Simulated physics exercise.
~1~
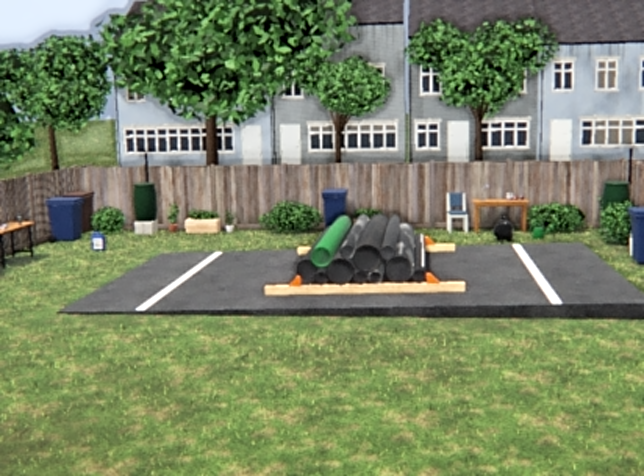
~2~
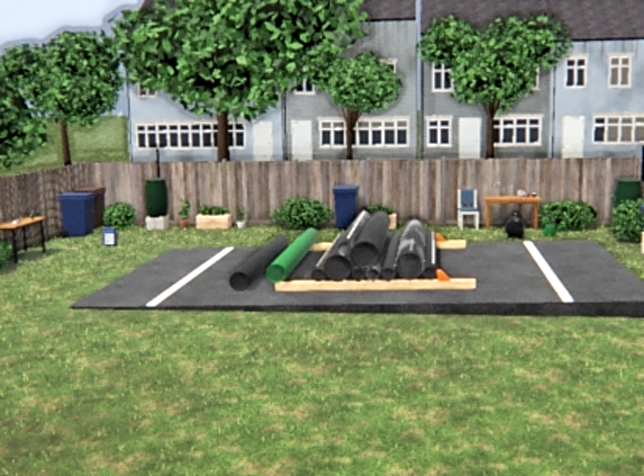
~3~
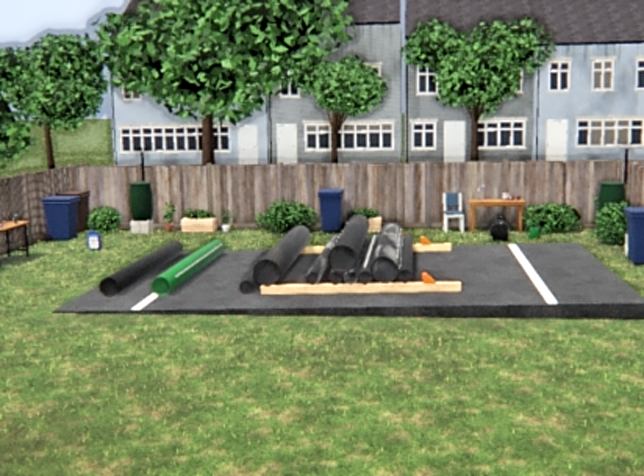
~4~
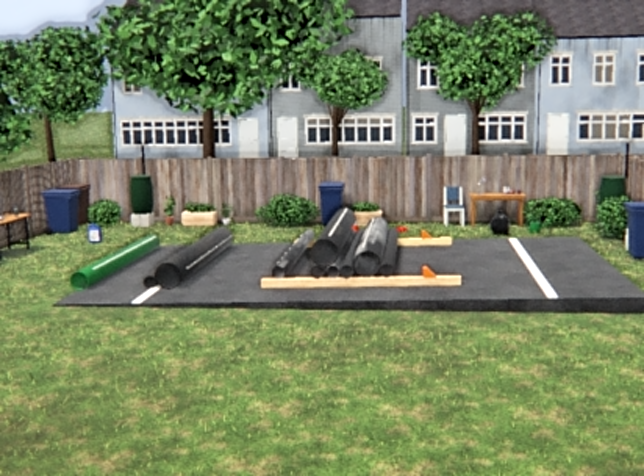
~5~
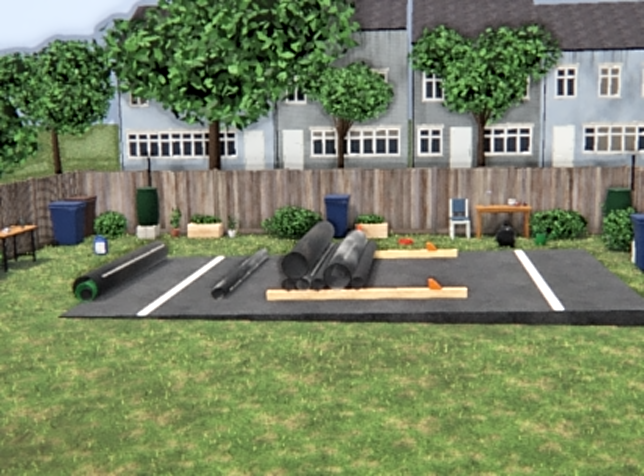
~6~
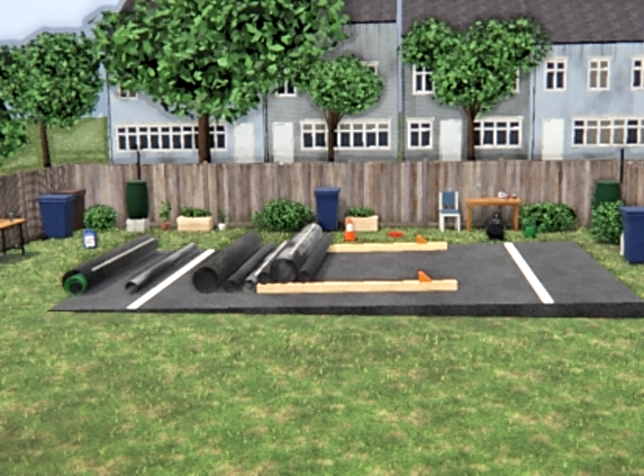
The clip opens on a stack of dark pipes with one green pipe high on its left side, resting on two wooden bearers on a paved pad in a fenced garden. The stack gives way to the left, and a black pipe and the green one roll down onto the pad. Both reach the left white line, and the green pipe carries on past it with dark pipes close by. More pipes spill leftward as the right of the bearers empties. Finally, the green end shows at the far left beside dark pipes, while others lie bunched right of the line.
